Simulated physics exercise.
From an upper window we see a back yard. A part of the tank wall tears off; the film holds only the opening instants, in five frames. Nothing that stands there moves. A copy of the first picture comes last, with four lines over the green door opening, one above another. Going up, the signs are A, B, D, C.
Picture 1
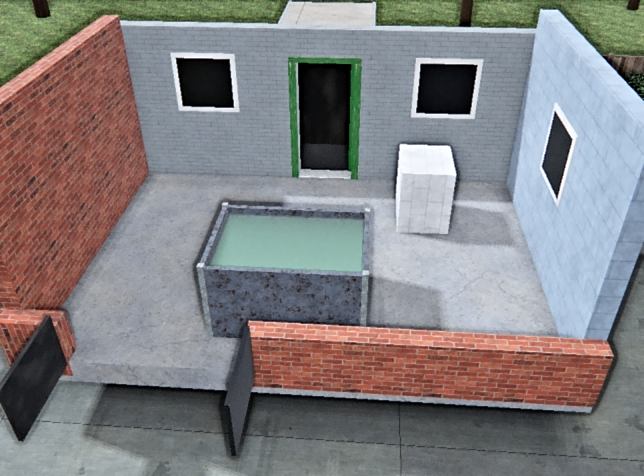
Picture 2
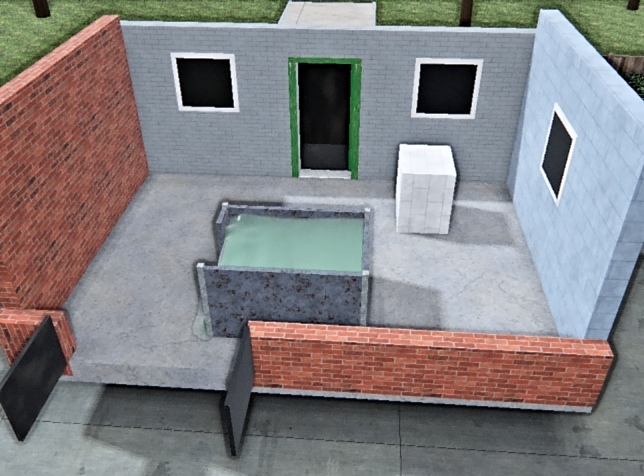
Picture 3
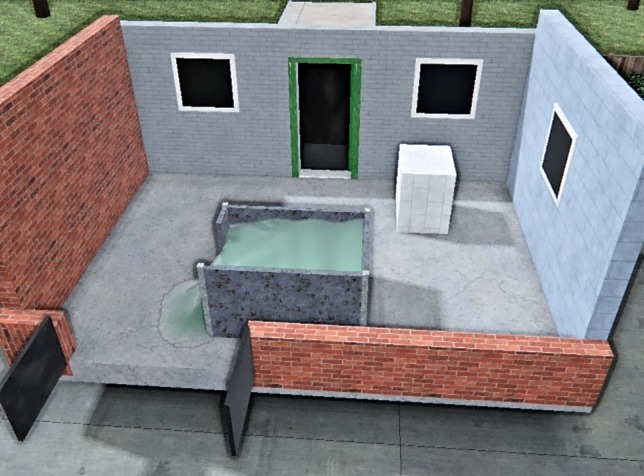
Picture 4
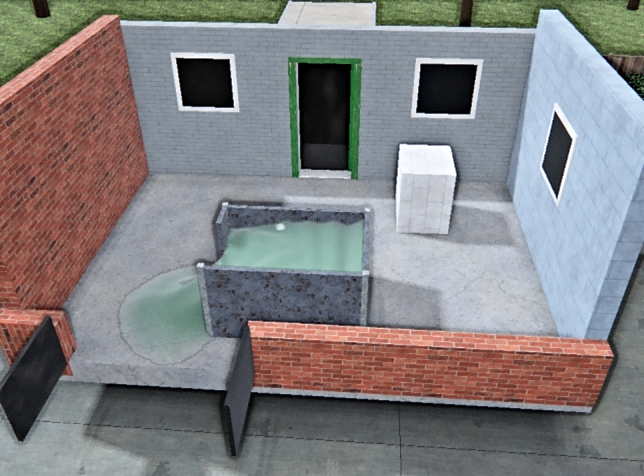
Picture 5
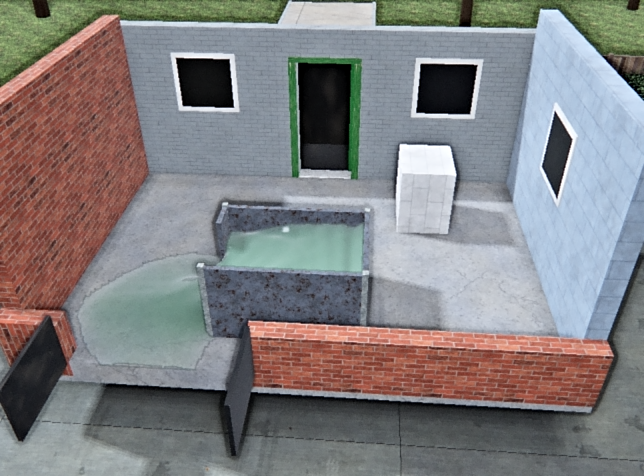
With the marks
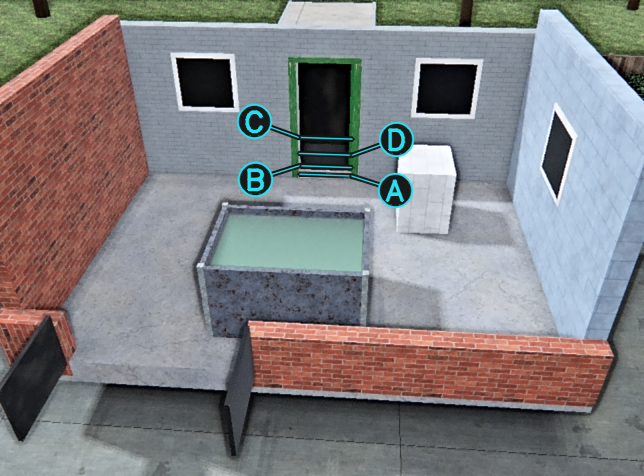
At first, greenish water lies still in a dark stone tank in a walled yard, with a green doorway behind and an open gate at the front. Then the tank's left side is gone and water slips out there, spreading leftward over the grey paving in a widening, rounded pool as the tank's level drops.
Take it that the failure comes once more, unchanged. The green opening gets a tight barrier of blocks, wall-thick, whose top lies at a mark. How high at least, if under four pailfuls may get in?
Take A.
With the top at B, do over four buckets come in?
No.
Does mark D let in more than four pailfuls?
No.
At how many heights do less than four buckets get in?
All of them.
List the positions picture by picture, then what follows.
In the first frame, water in the tank at rest, its middle at (290, 243); foot of the green doorway at (325, 178); open gate at (155, 313).
In the second frame, front seen at (206, 297), 1 % of the ground wet.
In the third frame, front seen at (184, 285), 3 % of the ground wet.
In the fourth frame, front seen at (134, 294), 7 % of the ground wet.
In the fifth frame, front seen at (106, 287), 12 % of the ground wet.
On the marked copy, A at (325, 175); B at (325, 166); C at (325, 138); D at (325, 154); from the bottom up A, B, D, C.
With A, a splash gets over, under a bucket.
With B, nothing gets over.
With C, nothing gets over.
With D, nothing gets over.
